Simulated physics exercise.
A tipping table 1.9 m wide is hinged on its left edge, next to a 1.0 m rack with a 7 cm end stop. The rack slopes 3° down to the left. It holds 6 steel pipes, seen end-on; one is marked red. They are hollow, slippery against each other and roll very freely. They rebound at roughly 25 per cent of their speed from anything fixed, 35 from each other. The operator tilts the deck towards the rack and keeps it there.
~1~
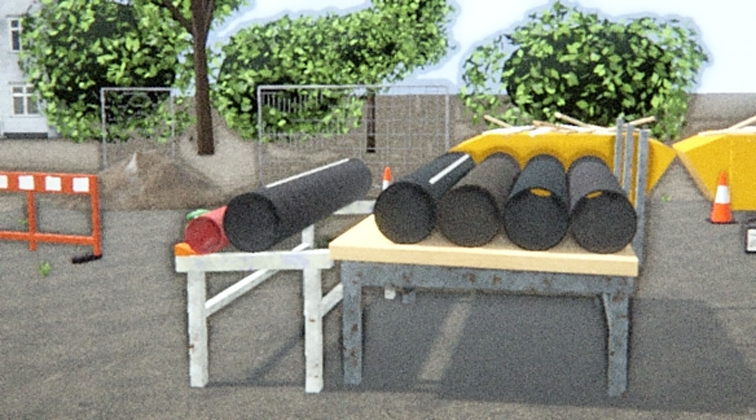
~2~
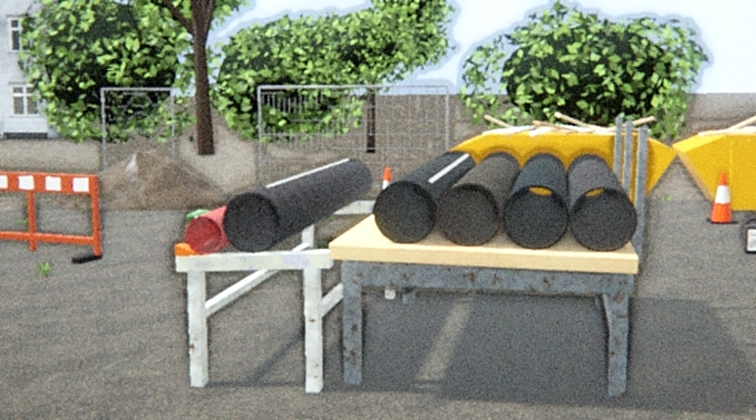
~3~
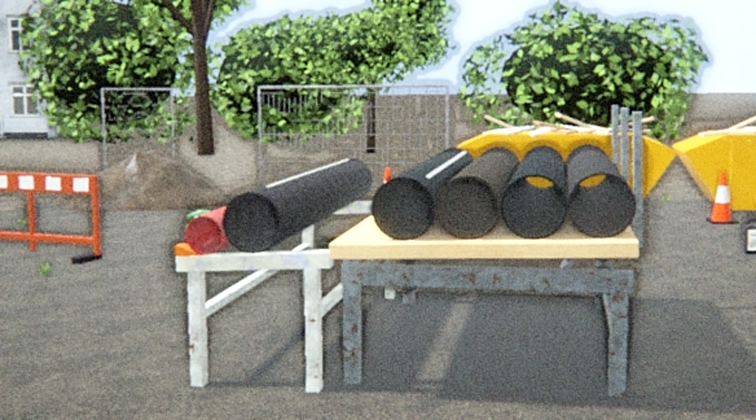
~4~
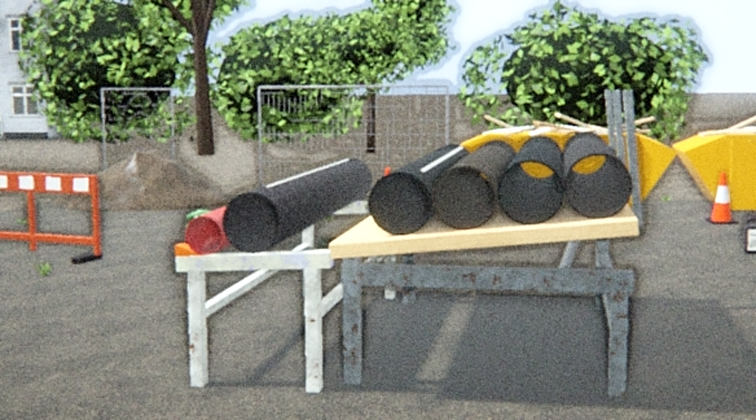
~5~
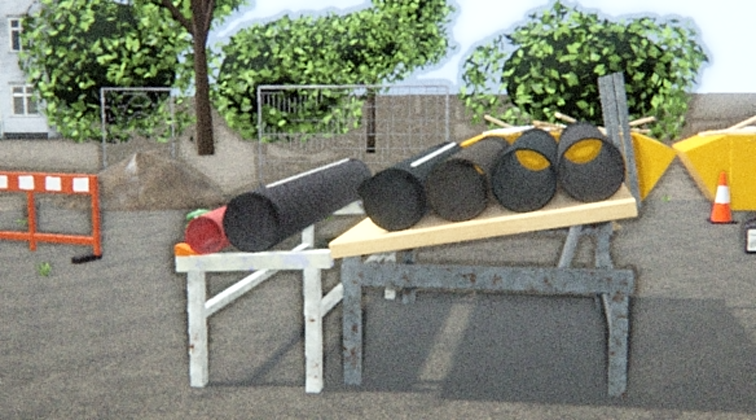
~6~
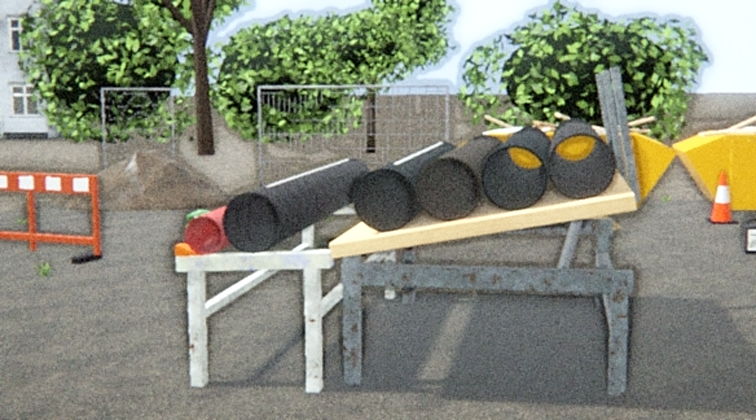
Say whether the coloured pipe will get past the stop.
The red one drops off the far end.
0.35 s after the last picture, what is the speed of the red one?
Near 0.0 m/s.
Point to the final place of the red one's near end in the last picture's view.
Around (75, 362).
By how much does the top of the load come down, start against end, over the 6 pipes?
Some 0 cm lower.
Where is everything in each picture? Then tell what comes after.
The first frame shows red (204, 236); deck tilted 2° back; stop top at (177, 248).
The second frame shows red (204, 236); deck tilted 1° back.
The third frame shows red (204, 236); deck tilted 2° to the rack.
The fourth frame shows red (204, 236); deck tilted 6° to the rack.
The fifth frame shows red (204, 236); deck tilted 9° to the rack.
The sixth frame shows red (204, 236); deck tilted 10° to the rack.
Then, 0.3 s past the sixth picture, red is on the rack, 20 cm from the rack's far end; 0 past the stop so far.
Then, 0.8 s past the sixth picture, red is on the rack, 20 cm from the rack's far end, rolling left; 0 past the stop so far.
Then, 1.1 s past the sixth picture, red is on the rack, 5 cm from the rack's far end, rolling left; 0 past the stop so far.
Then, 1.6 s past the sixth picture, red is beyond the stop and falling; 1 past the stop so far.
Finally (3.6 s after the last picture), red is beyond the stop, on the ground; 1 past the stop so far.
